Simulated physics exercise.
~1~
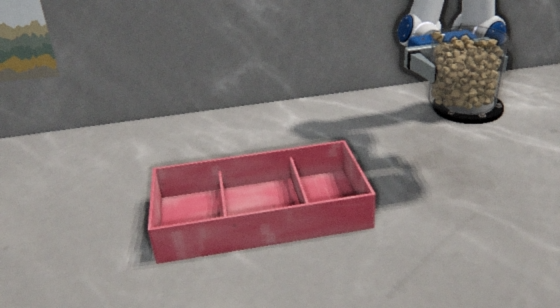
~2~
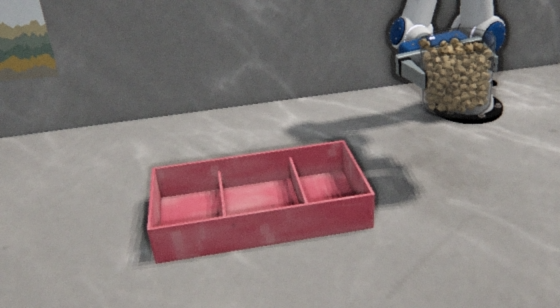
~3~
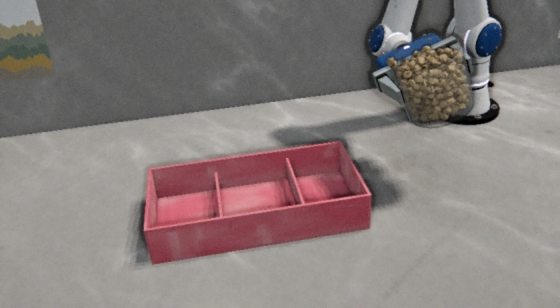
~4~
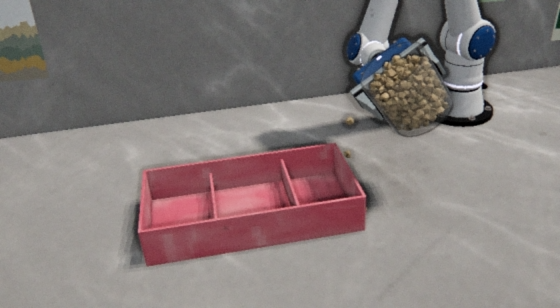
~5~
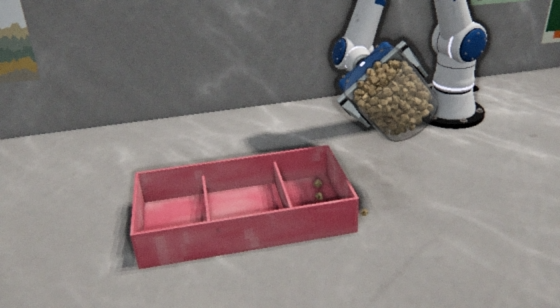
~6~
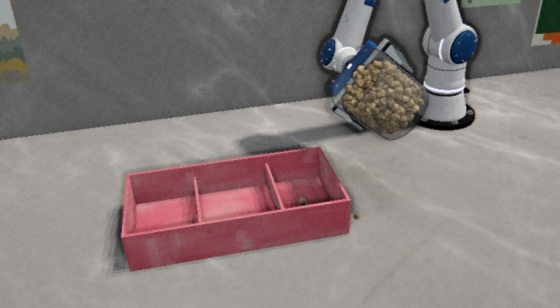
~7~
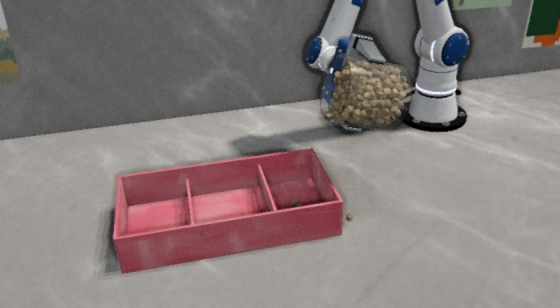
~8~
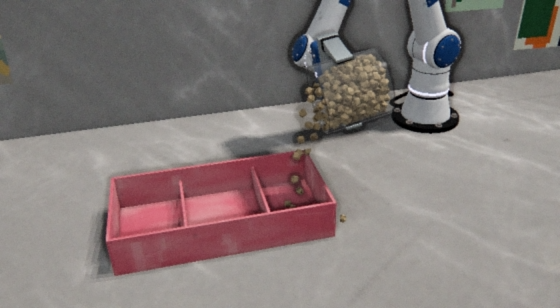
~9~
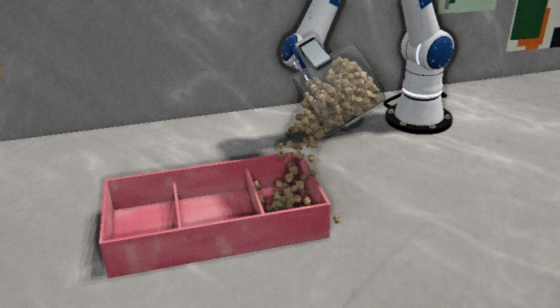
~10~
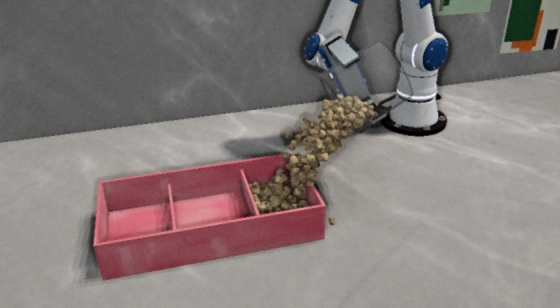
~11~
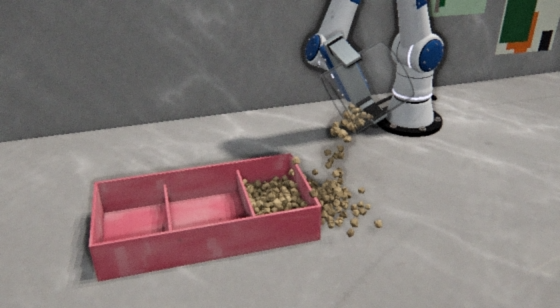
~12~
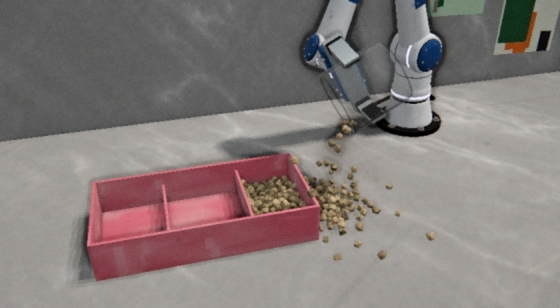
At the start, a blue and white robot arm holds a clear cup full of small tan pebbles behind an empty red box with three compartments. The arm carries the cup left toward the box while tipping it, and a few pebbles drop out early, some landing in the right compartment. As the cup tilts further onto its side, the pebbles pour in a thick stream and pile up there. Then the cup shifts back to the right, and pebbles spill onto the table beside the box. In the end, the right compartment holds a heap, many pebbles lie scattered outside, and the other two compartments look empty.
